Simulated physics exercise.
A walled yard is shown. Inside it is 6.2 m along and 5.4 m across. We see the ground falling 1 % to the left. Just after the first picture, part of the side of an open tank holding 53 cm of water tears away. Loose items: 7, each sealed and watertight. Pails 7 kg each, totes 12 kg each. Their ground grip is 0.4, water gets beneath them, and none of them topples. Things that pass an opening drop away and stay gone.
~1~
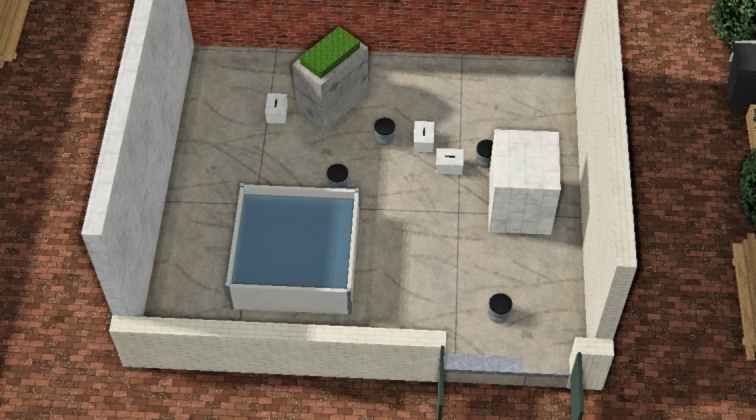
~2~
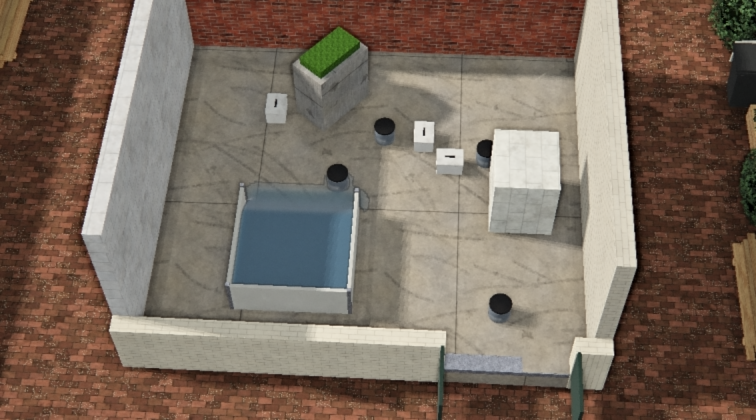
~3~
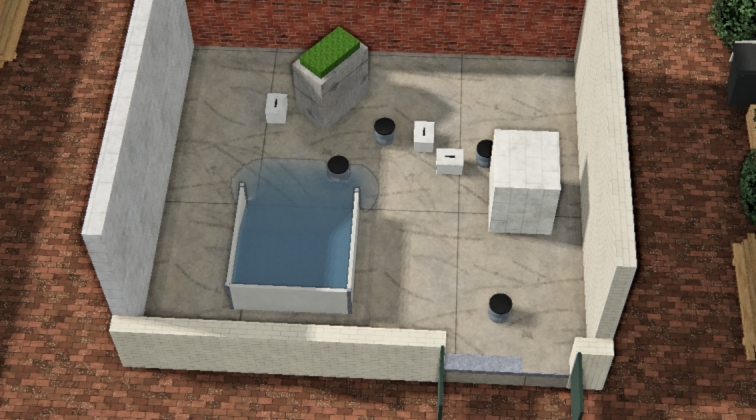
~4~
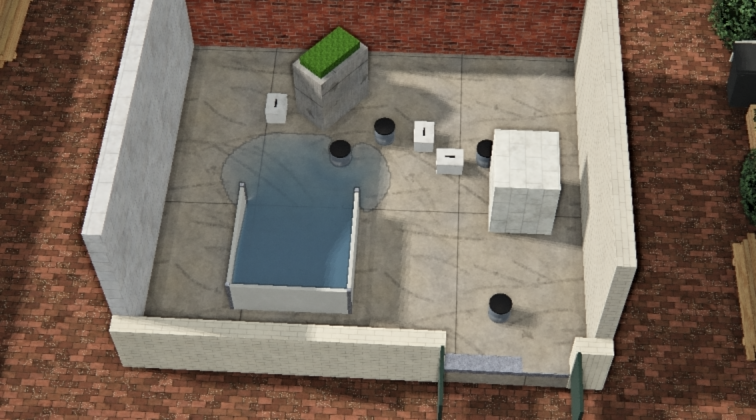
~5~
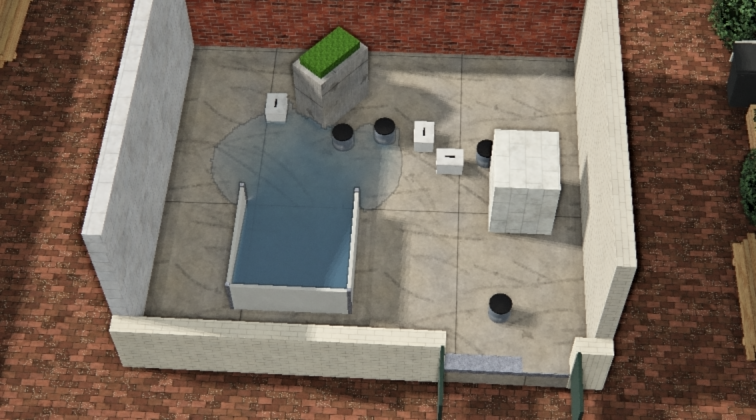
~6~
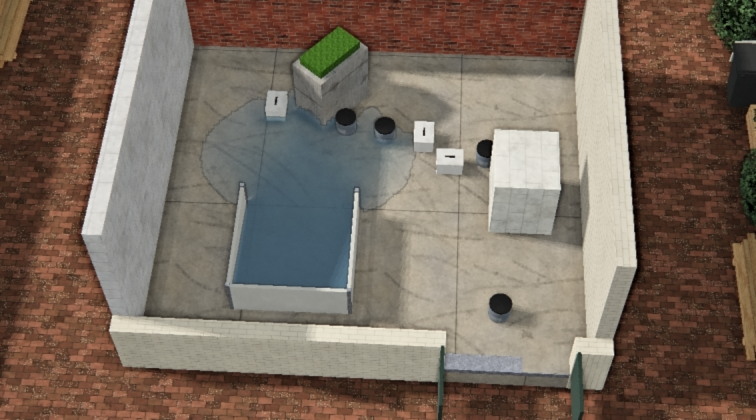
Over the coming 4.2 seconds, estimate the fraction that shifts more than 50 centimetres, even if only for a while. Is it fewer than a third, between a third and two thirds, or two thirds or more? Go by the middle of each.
Between a third and two thirds.
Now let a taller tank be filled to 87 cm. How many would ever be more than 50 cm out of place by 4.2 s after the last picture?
In that case 6 of them.
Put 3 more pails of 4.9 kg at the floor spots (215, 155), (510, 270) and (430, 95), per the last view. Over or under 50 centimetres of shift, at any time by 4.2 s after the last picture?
One after another they come out above it, inside the limit, above it.
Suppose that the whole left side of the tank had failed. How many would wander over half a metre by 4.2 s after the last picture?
Then 1.
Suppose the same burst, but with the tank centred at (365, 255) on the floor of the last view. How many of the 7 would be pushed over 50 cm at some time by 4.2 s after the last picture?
The answer would then be 5.
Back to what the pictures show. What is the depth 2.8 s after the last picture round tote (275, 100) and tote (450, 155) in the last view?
Roughly 16 and 2 cm.
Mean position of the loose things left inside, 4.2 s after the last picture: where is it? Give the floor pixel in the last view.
Averaged position, last view: Near pixel (454, 161).
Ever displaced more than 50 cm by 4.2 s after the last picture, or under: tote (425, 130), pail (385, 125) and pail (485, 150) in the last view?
Within the mark, beyond the mark, within the mark.
Then, 0.4 s after the last picture 1 of 7 are over 50 cm from their spots; 0 afloat.
Then, 1.5 s after the last picture 3 of 7 are over 50 cm from their spots; 2 afloat.
Then, 2.8 s after the last picture 3 of 7 are over 50 cm from their spots; 3 afloat.
Then, 4.2 s after the last picture 3 of 7 are over 50 cm from their spots, and 3 have been at some point; 1 afloat.
